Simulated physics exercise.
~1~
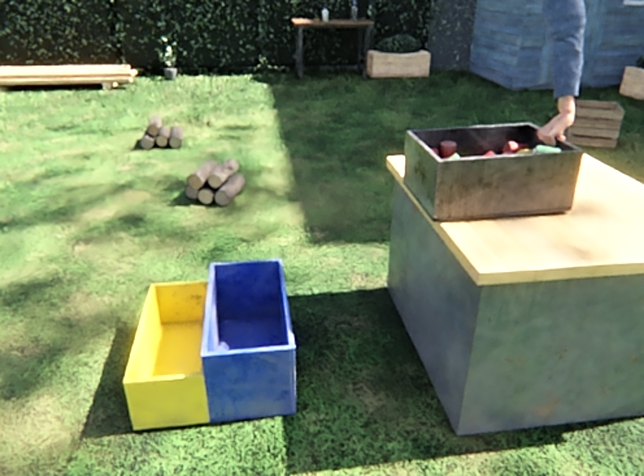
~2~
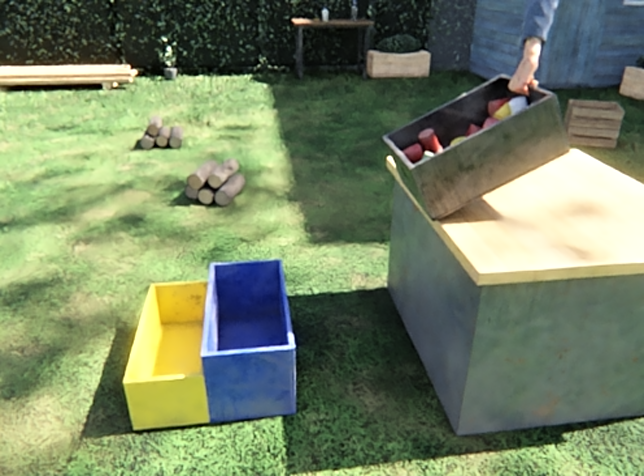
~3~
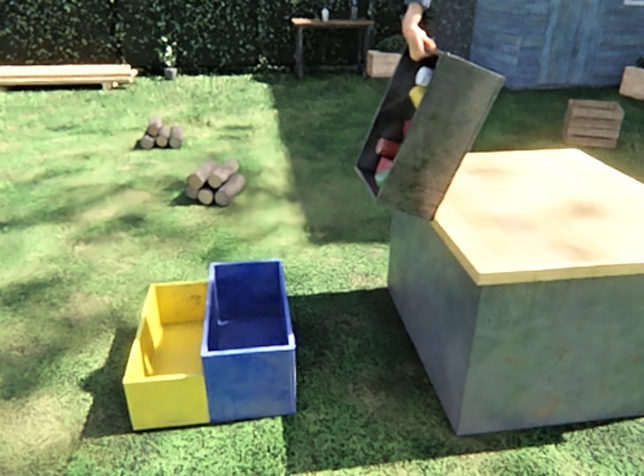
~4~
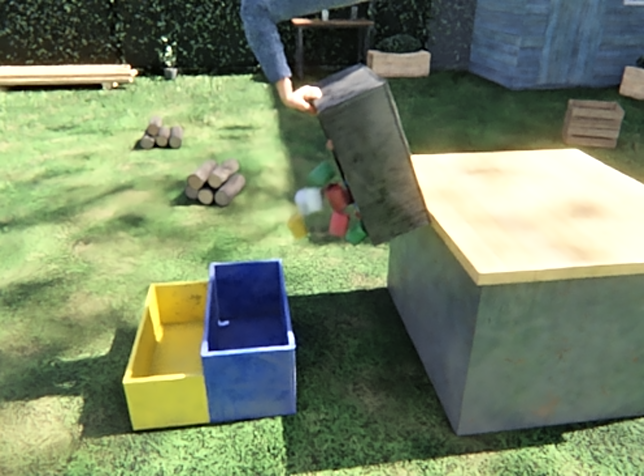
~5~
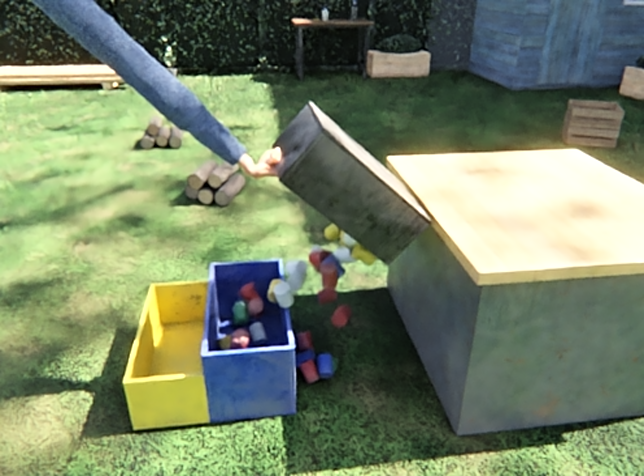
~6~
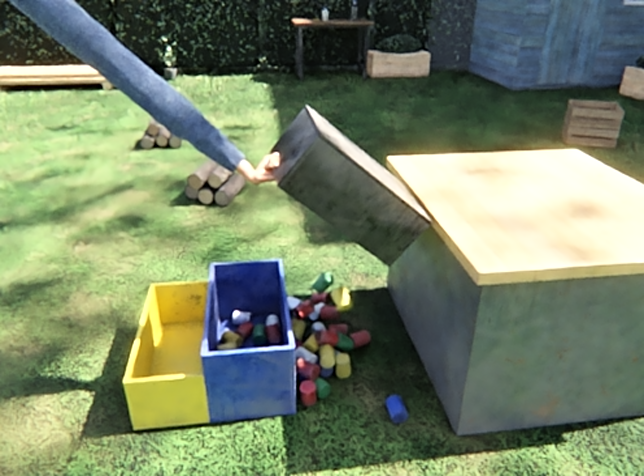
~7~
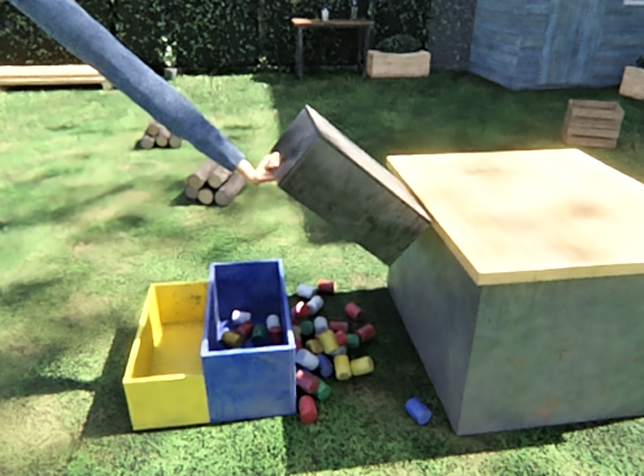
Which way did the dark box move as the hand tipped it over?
It moved to the left, over the end of the bench.
